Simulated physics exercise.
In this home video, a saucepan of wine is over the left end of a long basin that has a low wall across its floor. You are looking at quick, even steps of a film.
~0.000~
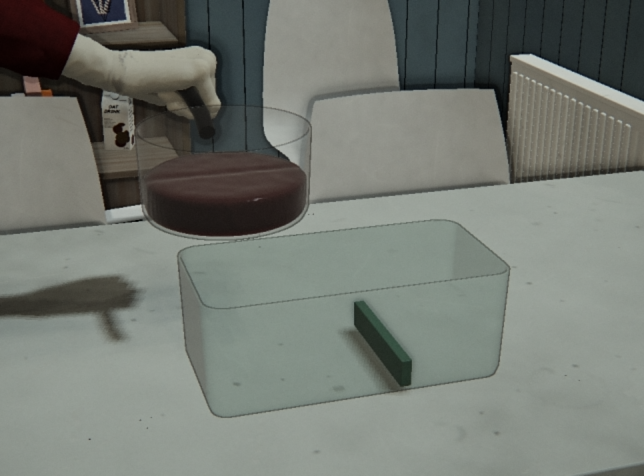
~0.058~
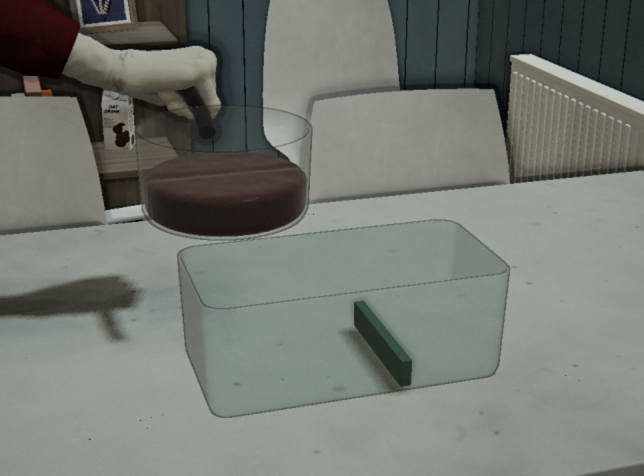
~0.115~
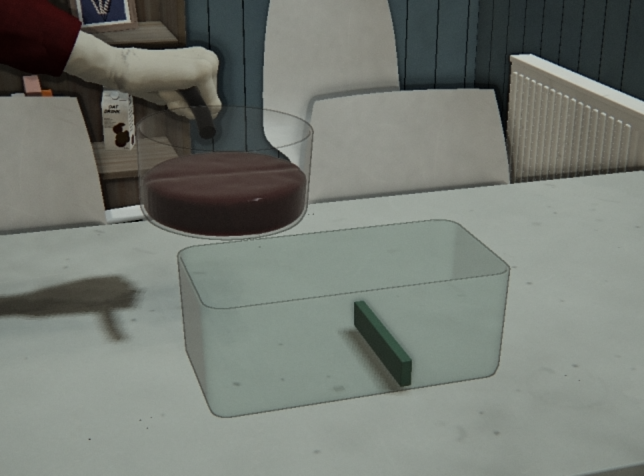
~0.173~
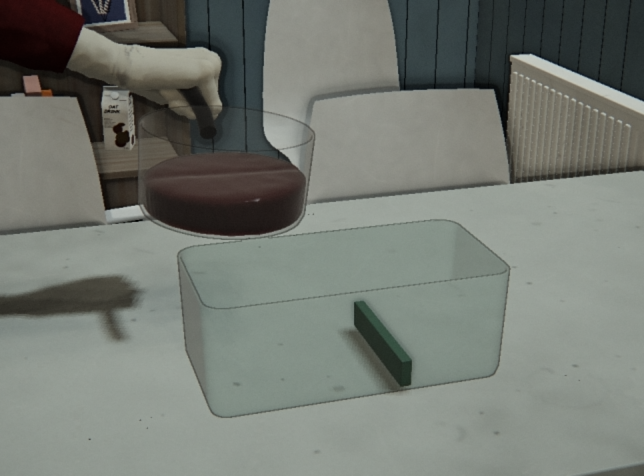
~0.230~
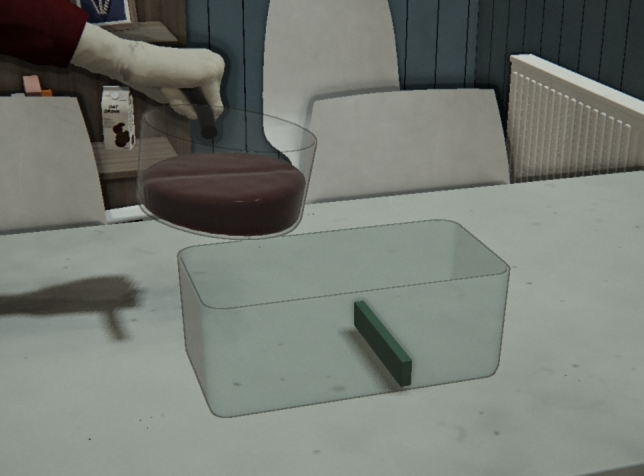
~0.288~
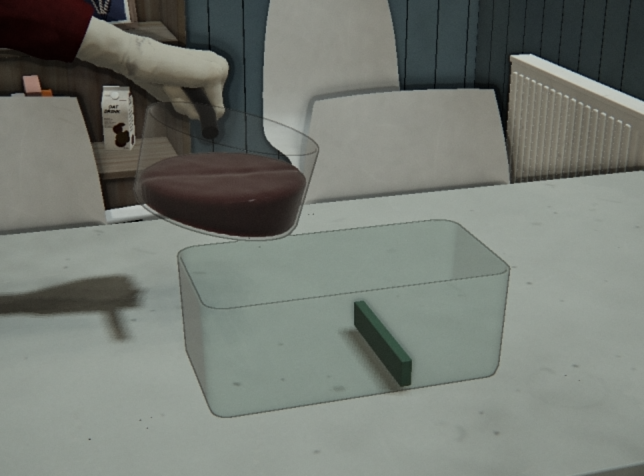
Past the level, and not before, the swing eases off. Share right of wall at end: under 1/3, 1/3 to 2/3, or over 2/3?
Looks to me like the right side of the wall gets short of a third.
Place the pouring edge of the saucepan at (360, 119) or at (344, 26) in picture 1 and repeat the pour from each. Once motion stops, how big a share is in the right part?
Near 50 per cent for the first start, near 50 per cent for the second.
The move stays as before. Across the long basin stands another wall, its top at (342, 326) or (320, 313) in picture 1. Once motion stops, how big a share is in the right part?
First try 40 per cent, second try 60 per cent.
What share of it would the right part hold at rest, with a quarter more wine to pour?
15 in a hundred.
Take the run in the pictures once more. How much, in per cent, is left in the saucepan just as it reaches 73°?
Close to 65 per cent.
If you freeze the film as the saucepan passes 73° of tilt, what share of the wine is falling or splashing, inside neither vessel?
It works out to about 25 percent.
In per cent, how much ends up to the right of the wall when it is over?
About 10 per cent.
A moment on, the saucepan is tipped part way and 65 per cent is still to pour, 11 is left of the wall and 0 right of it.
Next, the saucepan is tipped right over and 10 per cent is still to pour, 80 is left of the wall and 4 right of it.
Then the saucepan is tipped right over and 0 per cent is still to pour, 91 is left of the wall and 9 right of it.
Later the saucepan is tipped right over and 0 per cent is still to pour, 91 is left of the wall and 9 right of it.
In the end 91 per cent lies left of the wall, 9 right of it and 1 outside.
